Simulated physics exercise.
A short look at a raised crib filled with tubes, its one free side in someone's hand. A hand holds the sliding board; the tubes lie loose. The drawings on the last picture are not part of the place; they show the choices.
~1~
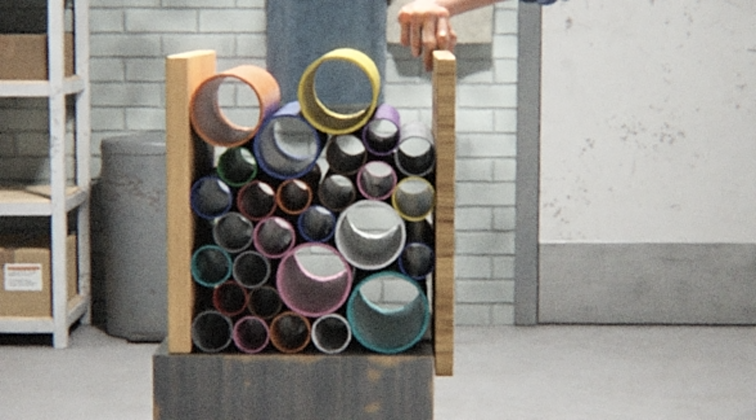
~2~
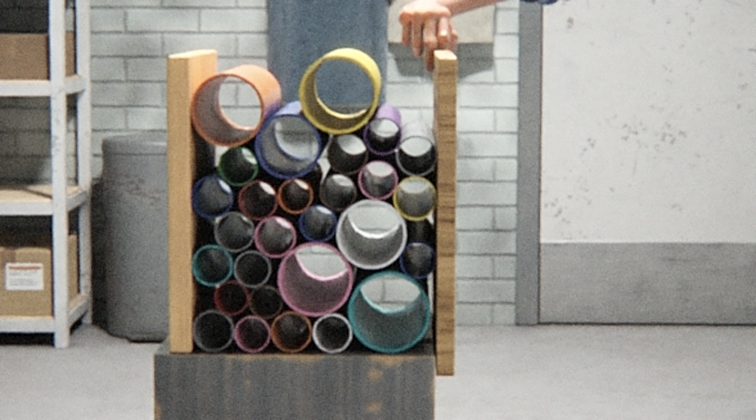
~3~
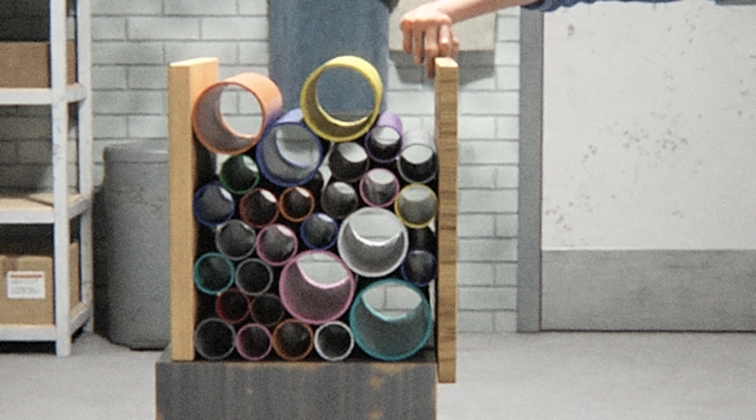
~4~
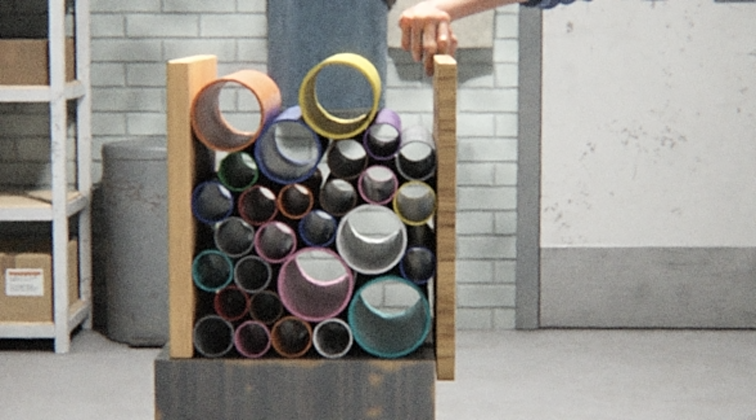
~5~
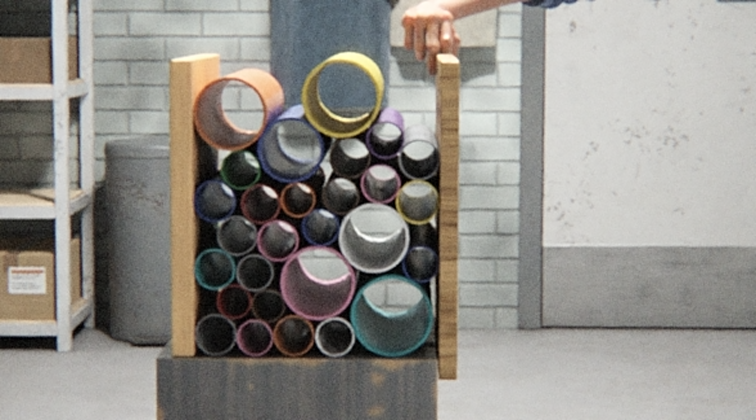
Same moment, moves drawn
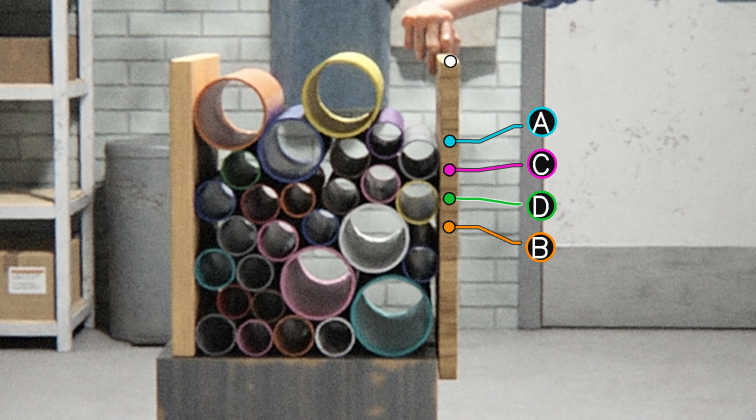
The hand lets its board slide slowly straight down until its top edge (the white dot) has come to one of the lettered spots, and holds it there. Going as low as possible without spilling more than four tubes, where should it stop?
The lowest mark that will do is B.
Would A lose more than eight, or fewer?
Fewer than eight.
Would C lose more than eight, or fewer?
It loses fewer than eight.
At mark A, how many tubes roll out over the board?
It comes to none.
On the copy, A at (450, 141); B at (449, 227); C at (450, 170); D at (449, 198); the white dot at (451, 62).
On B. First, top of the board (440, 135).
Then, top of the board (439, 218).
Finally, top of the board (439, 227), two out over the board.
By contrast, A none out over the board; C none out over the board; D two out over the board.
